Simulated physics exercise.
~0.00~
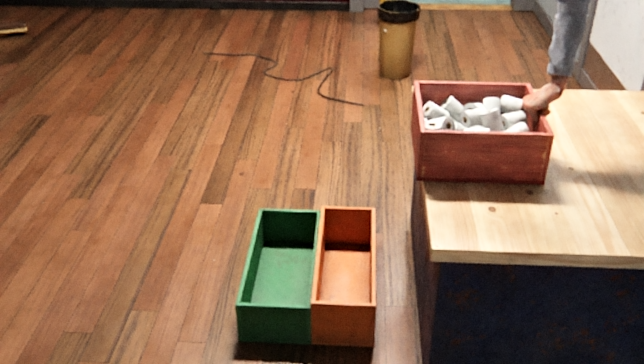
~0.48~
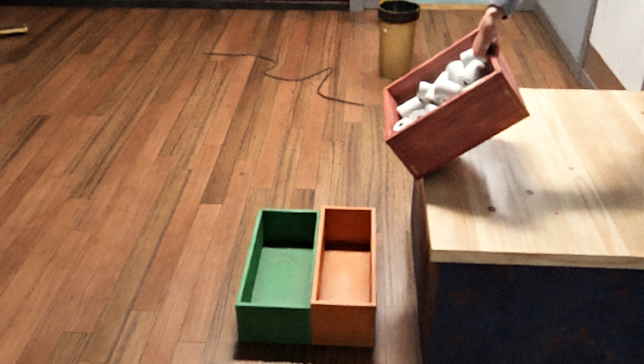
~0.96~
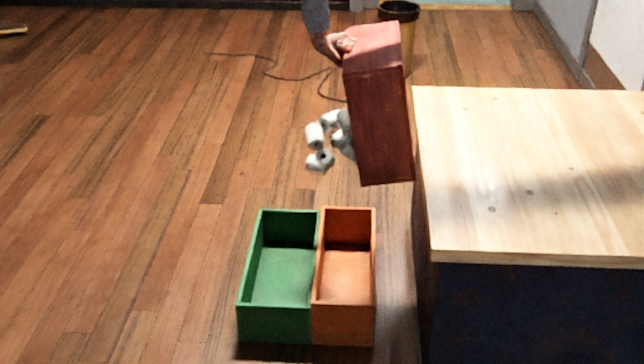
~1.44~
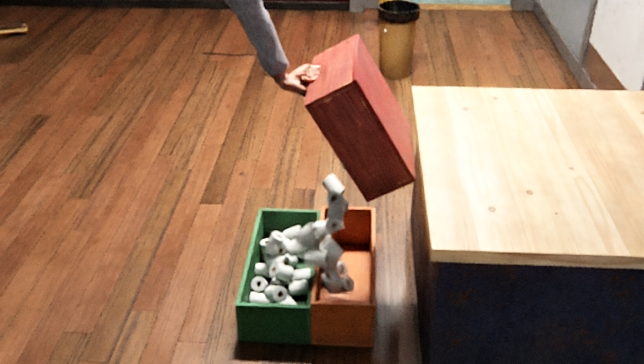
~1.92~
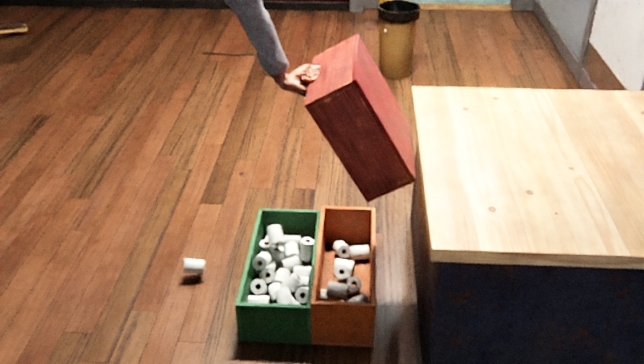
A hand tips a red crate, spilling white rolls into green and orange tubs, one landing outside.
